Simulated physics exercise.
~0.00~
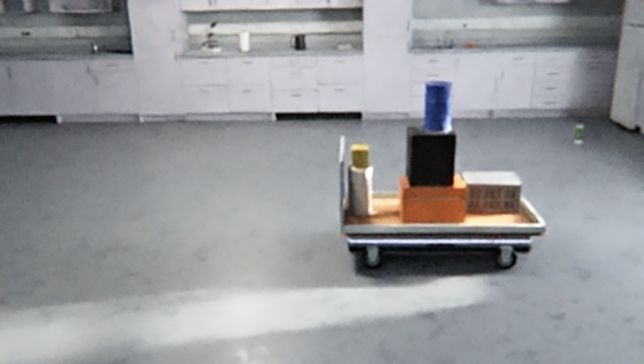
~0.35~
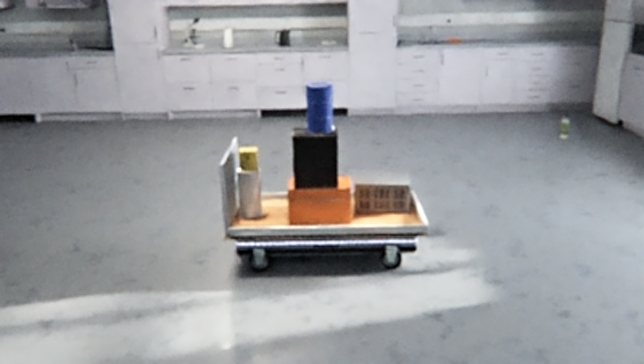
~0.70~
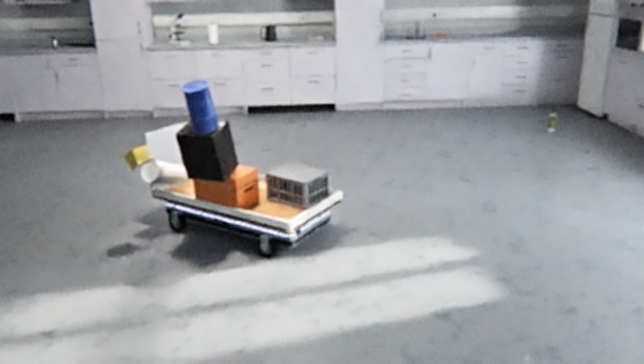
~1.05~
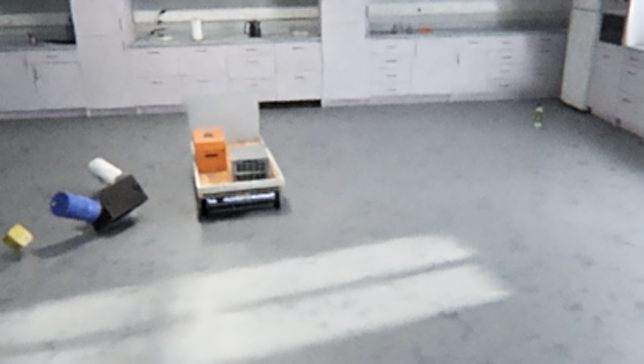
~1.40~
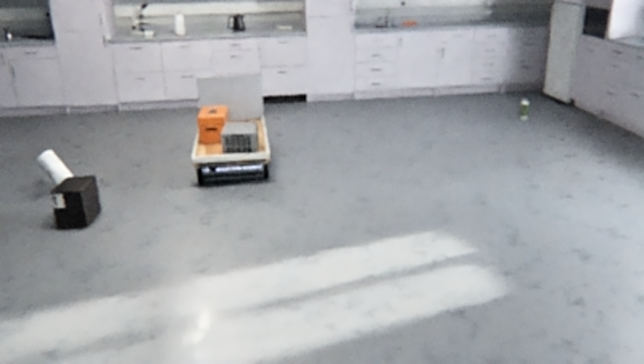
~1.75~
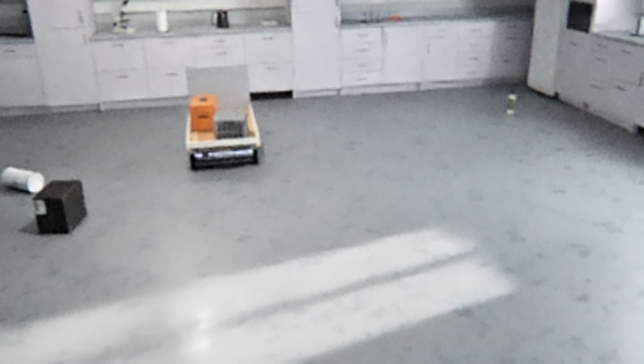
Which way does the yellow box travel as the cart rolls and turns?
The yellow box moves to the left, first riding on the cart and then tumbling off it on that side.
